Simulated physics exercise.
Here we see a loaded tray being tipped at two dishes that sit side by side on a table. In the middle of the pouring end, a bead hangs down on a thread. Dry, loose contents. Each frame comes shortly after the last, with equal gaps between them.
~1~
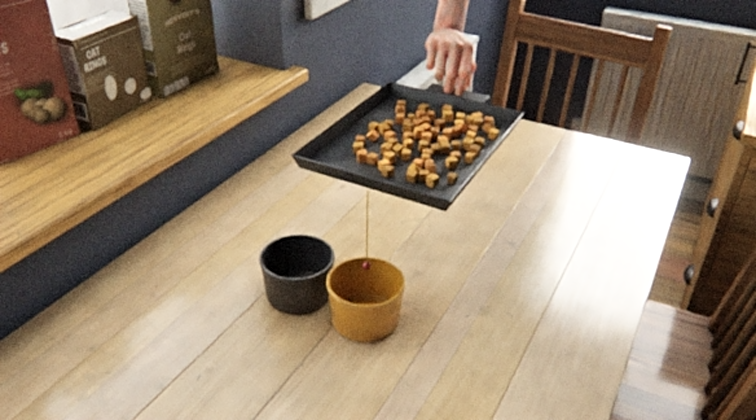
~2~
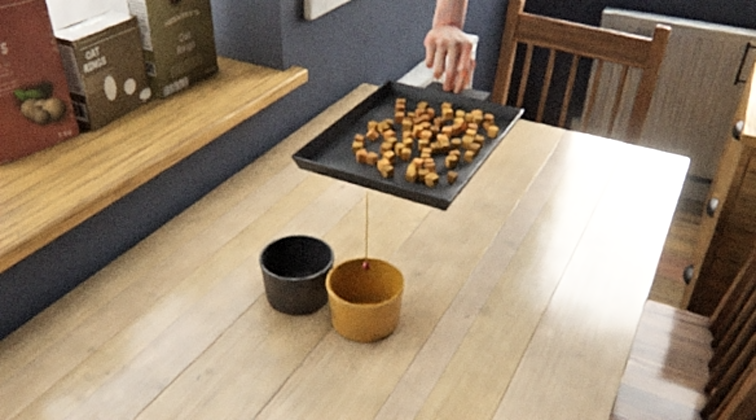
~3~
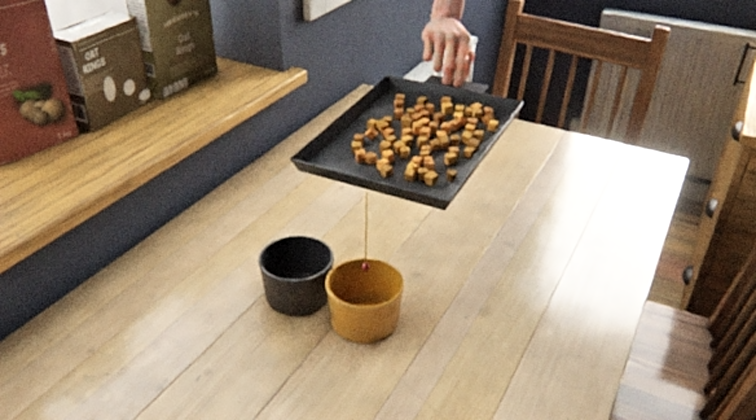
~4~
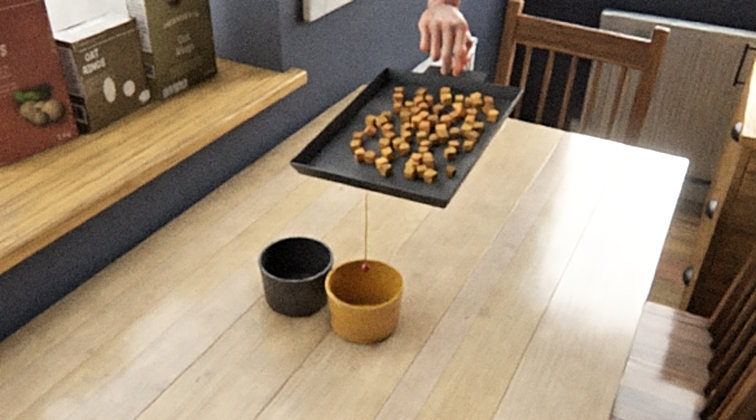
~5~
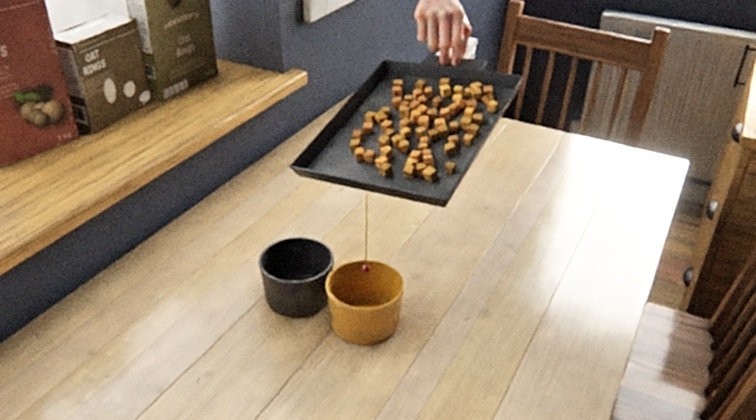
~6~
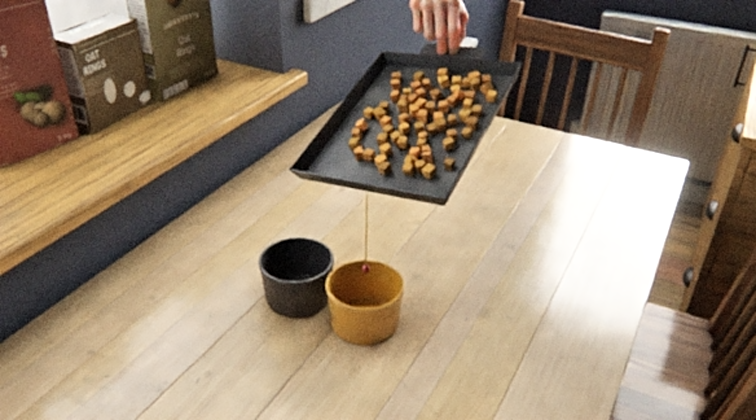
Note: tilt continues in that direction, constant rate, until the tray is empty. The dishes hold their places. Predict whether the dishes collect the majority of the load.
I'd say the dishes catch most of it, honestly.
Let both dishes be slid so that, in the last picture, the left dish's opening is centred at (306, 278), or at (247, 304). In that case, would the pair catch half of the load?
The first time it's higher than half, the second time lower than half.
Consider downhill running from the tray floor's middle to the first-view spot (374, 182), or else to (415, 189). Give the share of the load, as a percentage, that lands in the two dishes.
First case: 20 %; second case: 10 %.
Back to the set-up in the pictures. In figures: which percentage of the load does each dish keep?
Left dish: 50; right dish: 20 percent.
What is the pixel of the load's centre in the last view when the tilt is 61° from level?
Somewhere around pixel (340, 158) in the last picture.
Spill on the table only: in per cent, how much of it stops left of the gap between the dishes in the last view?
About 80 per cent.
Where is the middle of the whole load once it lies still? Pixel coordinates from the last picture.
Roughly at pixel (299, 301).
Soon after the last picture, tray tipped steeply; nearly all on the tray; a stray few in the air.
A little later, tray tipped right over; most on the tray; a stray few in the right dish; a small part in the left dish; a small part outside both; a stray few in the air.
Later still, tray tipped past a quarter turn; a small part in the right dish; about half in the left dish; about a third outside both.
At rest, tray tipped past a quarter turn; a small part in the right dish; about half in the left dish; about a third outside both.
